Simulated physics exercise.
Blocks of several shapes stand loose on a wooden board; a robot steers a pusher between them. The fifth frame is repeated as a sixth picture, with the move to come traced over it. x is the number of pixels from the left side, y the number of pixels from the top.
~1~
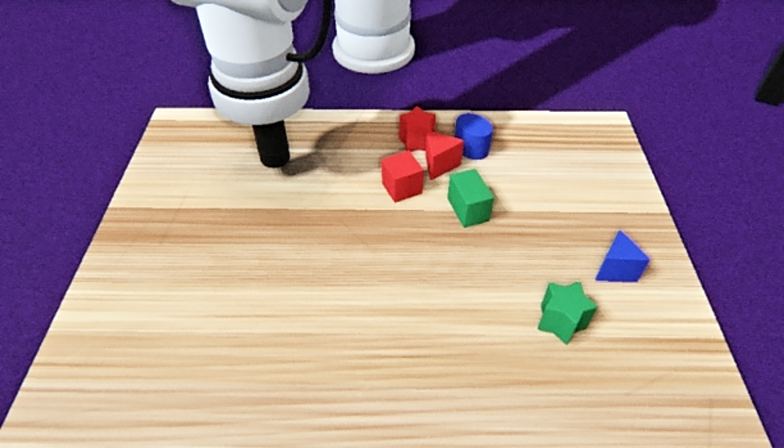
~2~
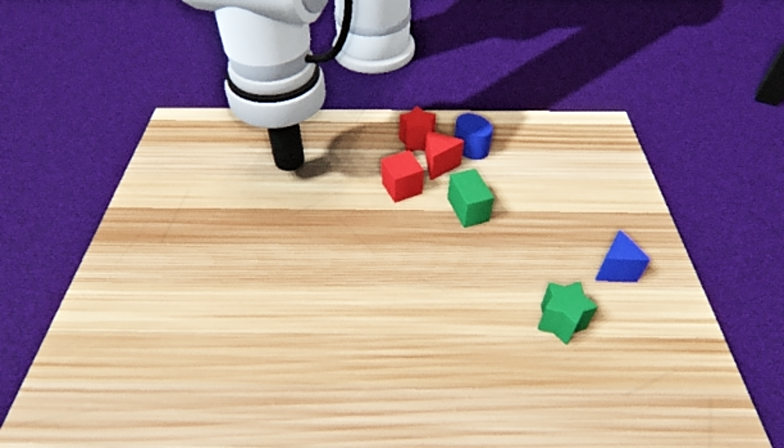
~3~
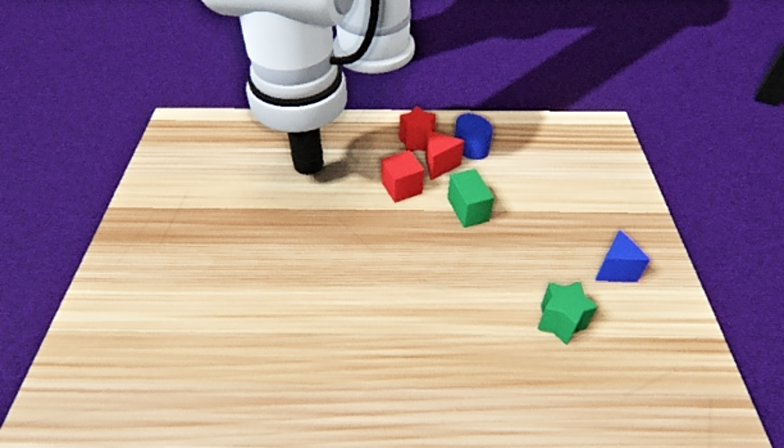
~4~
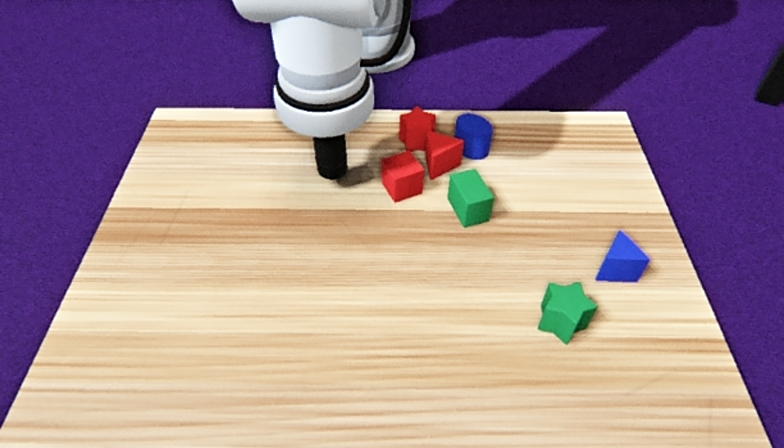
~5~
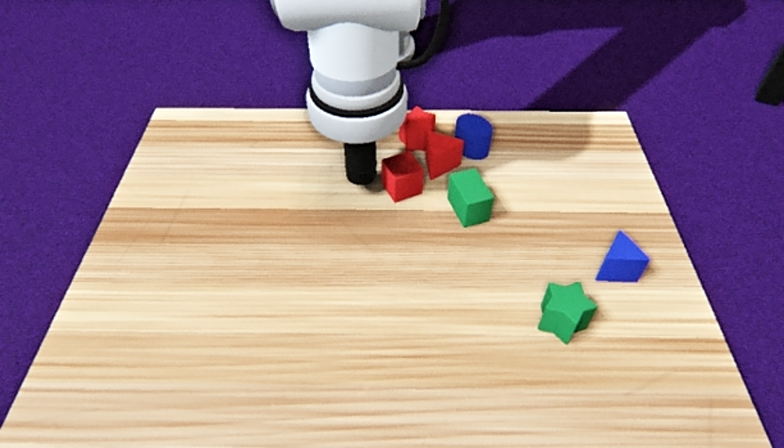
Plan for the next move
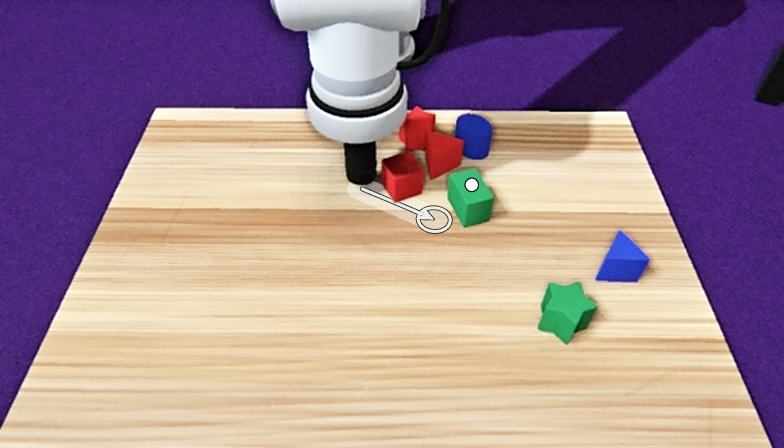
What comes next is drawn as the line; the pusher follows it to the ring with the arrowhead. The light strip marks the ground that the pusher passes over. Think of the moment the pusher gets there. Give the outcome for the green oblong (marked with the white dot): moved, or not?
It keeps its spot.
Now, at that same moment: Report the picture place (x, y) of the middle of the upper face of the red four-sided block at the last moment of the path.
It will likely be found at (425, 164).
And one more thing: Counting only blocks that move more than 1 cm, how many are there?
Looking at the path, I think only one of the blocks ends up more than 1 cm away.
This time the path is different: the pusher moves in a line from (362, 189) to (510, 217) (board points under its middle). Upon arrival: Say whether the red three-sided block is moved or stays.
At the end of the path, it will have moved.
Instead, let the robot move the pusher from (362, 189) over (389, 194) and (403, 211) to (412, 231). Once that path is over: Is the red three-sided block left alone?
I expect so.
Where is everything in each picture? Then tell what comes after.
The first frame shows pusher tip (276, 159); block tops, red four-sided block (403, 164); green oblong (472, 185).
The second frame shows pusher (290, 162); blocks unchanged.
The third frame shows pusher (309, 166); blocks unchanged.
The fourth frame shows pusher (333, 170); blocks unchanged.
The fifth frame shows pusher (362, 176); red four-sided block (403, 164); green oblong (472, 185).
Path on the board, straight from (362, 189) to (434, 219); the dot is on the green oblong.
The first path, step by step. Halfway along, pusher (398, 191); red four-sided block (422, 164), turned 25° anticlockwise.
At the end, pusher (435, 207); red four-sided block (425, 164), turned 35° anticlockwise; green oblong in place.
